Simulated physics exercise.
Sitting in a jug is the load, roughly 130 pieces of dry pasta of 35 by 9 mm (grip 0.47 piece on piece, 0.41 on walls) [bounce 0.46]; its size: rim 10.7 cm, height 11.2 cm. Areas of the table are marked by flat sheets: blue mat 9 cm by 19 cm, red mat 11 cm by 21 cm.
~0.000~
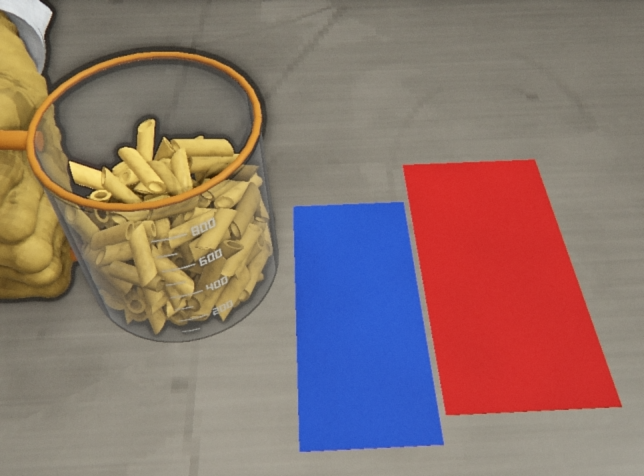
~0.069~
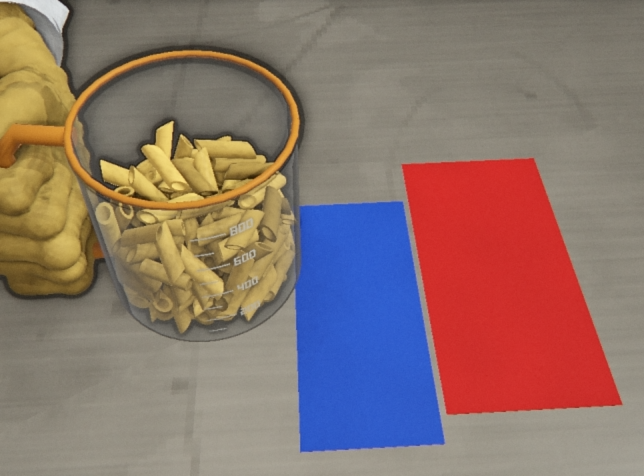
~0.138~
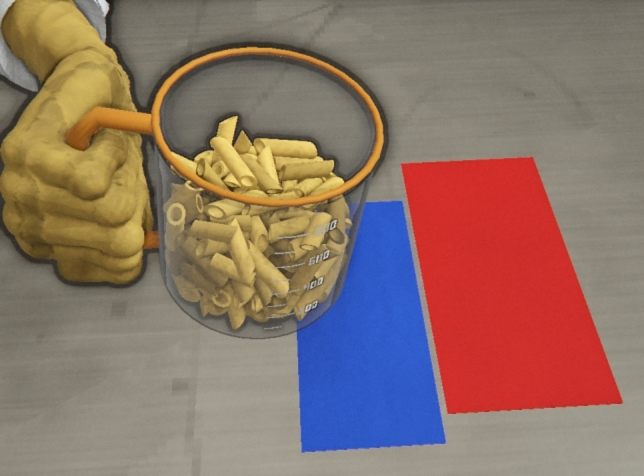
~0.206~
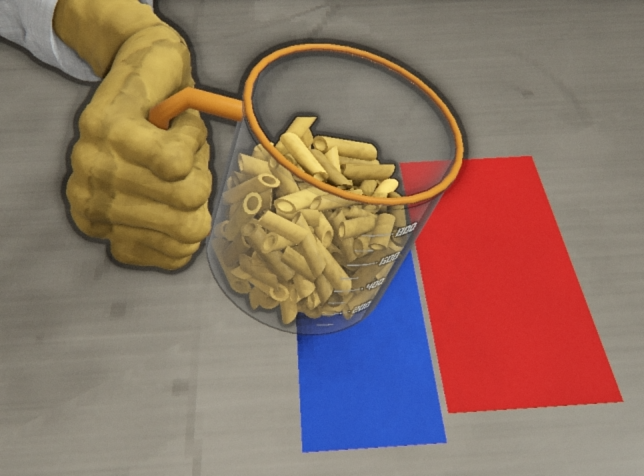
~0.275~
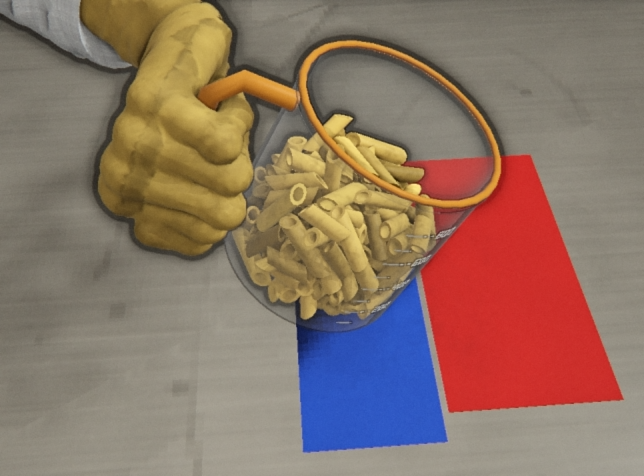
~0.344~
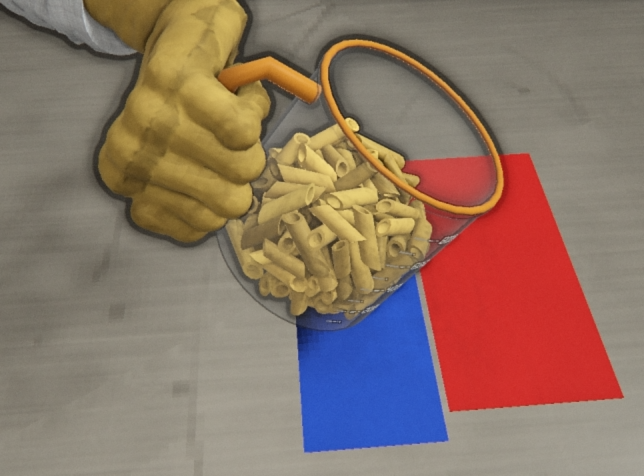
A clear jug of dry pasta tubes, gripped by its orange handle in a yellowish hand, slides right across a grey surface toward a blue mat and a red mat. It begins leaning to the right as it moves over the blue mat, then tilts further while its sideways travel slows.
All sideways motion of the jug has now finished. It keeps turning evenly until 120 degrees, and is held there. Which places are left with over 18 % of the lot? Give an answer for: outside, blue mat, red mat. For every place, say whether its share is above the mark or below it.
Going through them: Outside is below the mark; blue mat is above the mark; red mat is above the mark.
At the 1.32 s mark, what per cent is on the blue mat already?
Share arrived at that time: About 15 per cent.
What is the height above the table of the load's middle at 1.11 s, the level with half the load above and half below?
It's around 8 centimetres.
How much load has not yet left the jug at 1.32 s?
Around 40 per cent is still held at that moment.
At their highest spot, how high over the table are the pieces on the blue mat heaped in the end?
The top of the heap sits close to 3.0 cm up.
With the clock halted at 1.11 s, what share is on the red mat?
About 10 % so far.
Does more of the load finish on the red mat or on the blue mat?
On the red mat.
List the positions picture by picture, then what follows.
The first frame shows jug at (177, 228); tilt 0 degrees; moved 0.0 cm; lip at (257, 119); top of the load at (201, 165); blue mat at (359, 310); red mat at (497, 269).
The second frame shows jug at (203, 230); tilt 2 degrees; moved 1.6 cm; lip at (294, 121); top of the load at (234, 164).
The third frame shows jug at (258, 228); tilt 9 degrees; moved 5.1 cm; low side right; lip at (378, 127); top of the load at (259, 164).
The fourth frame shows jug at (316, 215); tilt 17 degrees; moved 8.6 cm; low side right; lip at (456, 135); top of the load at (290, 161).
The fifth frame shows jug at (348, 200); tilt 25 degrees; moved 10.2 cm; low side right; lip at (493, 146); top of the load at (340, 159).
The sixth frame shows jug at (354, 190); tilt 32 degrees; moved 10.2 cm; low side right; lip at (495, 158); top of the load at (285, 158); blue mat at (358, 308); red mat at (495, 264). It turns about 115 degrees a second.
Then, at 0.64 s, tilt 66 degrees; jug 100 %; middle of all pieces on or above the table near (318, 211).
After 0.88 s, tilt 94 degrees; jug 100 %; middle of all pieces on or above the table near (321, 207).
After 1.11 s, tilt 118 degrees; red mat 10 %, jug 85 %, blue mat 5 %; middle of all pieces on or above the table near (351, 226).
After 1.32 s, tilt 120 degrees; red mat 45 %, jug 40 %, blue mat 15 %; middle of all pieces on or above the table near (420, 262).
By 2.5 s all is still; red mat 60 %, jug 0 %, outside 10 %, blue mat 30 %.
